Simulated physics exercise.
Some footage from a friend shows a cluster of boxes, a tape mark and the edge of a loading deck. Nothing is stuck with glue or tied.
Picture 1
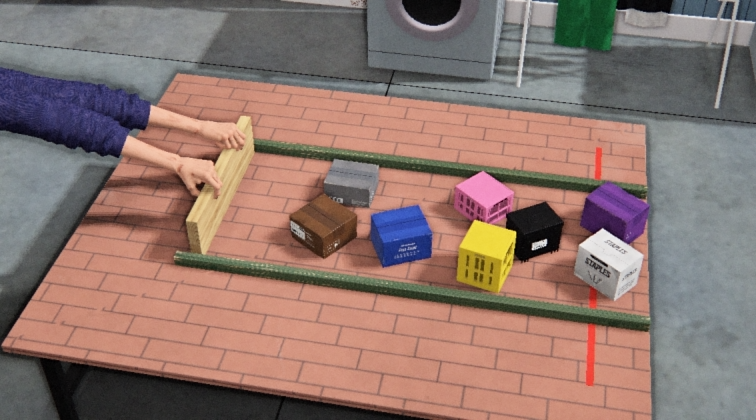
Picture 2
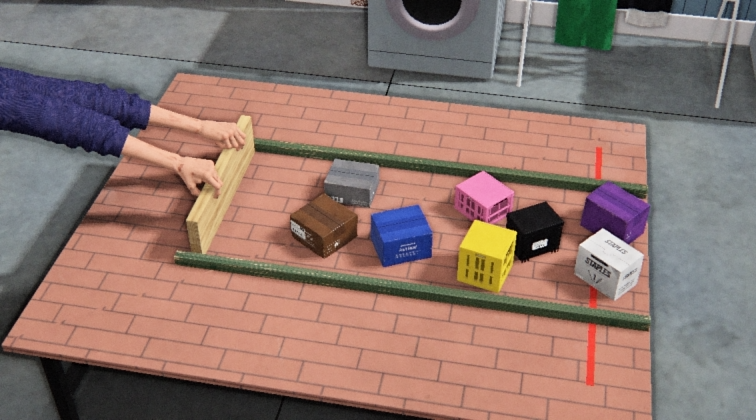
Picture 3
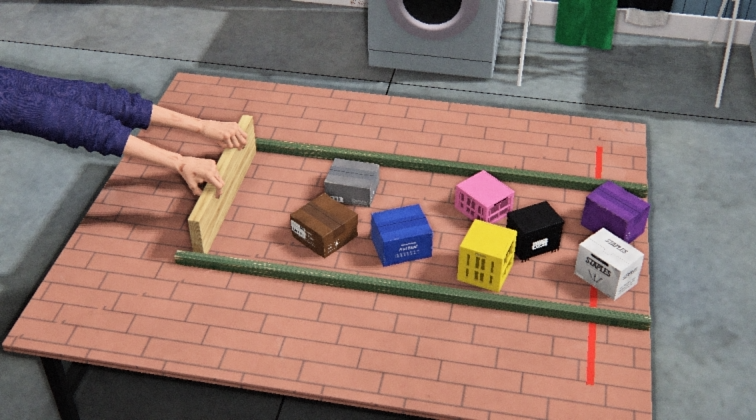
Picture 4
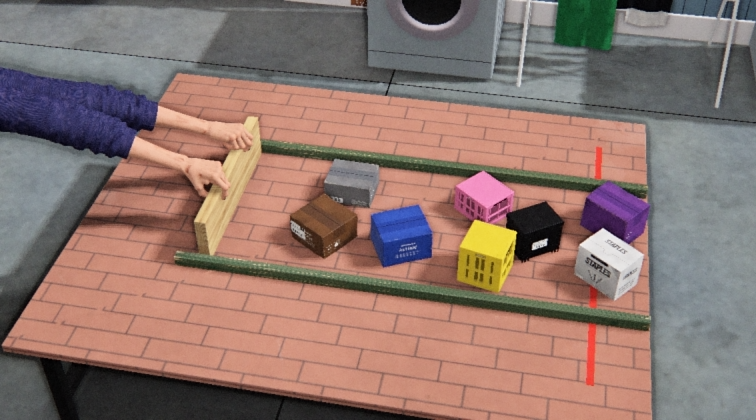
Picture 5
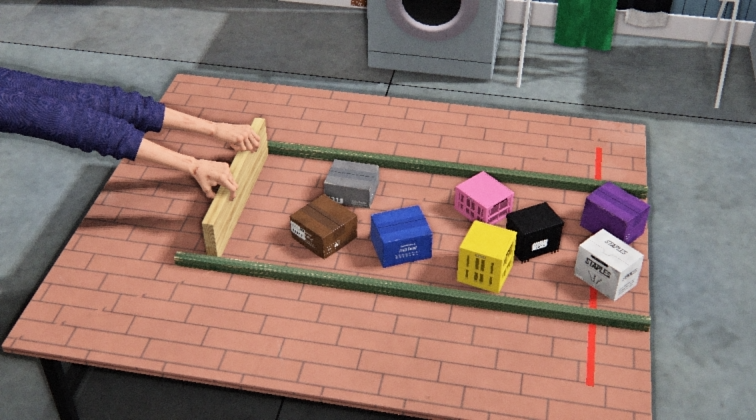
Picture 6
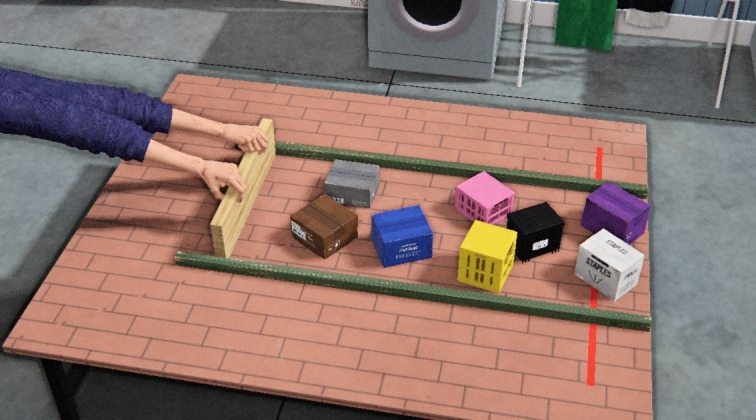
At first, two hands hold a wooden plank upright at the left of a brick-patterned table, with colourful boxes between two green rails and a red line at right. Then the hands slide the plank slightly right, towards the brown and grey boxes, which stay still like the rest.
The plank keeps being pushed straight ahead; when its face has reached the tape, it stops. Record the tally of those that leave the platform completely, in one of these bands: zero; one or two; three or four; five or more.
So the tally of ones that come down is five plus, really.
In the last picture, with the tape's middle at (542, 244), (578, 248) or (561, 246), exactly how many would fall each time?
So, reaching the ground: 3, then 6, then 3.
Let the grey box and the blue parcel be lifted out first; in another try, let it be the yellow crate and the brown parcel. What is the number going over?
In order, the numbers are 3 and 4.
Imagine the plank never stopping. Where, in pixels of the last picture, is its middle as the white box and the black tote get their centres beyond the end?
First one: Around (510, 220). Other one: Around (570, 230).
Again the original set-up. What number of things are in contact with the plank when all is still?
The count is 2.
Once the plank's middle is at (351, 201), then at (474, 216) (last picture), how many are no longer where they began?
At first I count 3, and then 7.
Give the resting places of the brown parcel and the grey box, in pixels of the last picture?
Brown parcel at about (622, 255), grey box at about (623, 216).
A little later, none off yet; purple box at rest near (615, 215); white box at rest near (609, 265); black tote at rest near (534, 233).
Next, none off yet; purple box at rest near (615, 215); white box shifted a little near (621, 261); black tote shifted about its own width near (575, 232).
When it is over, the number that fall off is five or more; down, blue parcel, pink crate, yellow crate, black tote, white box and purple box.
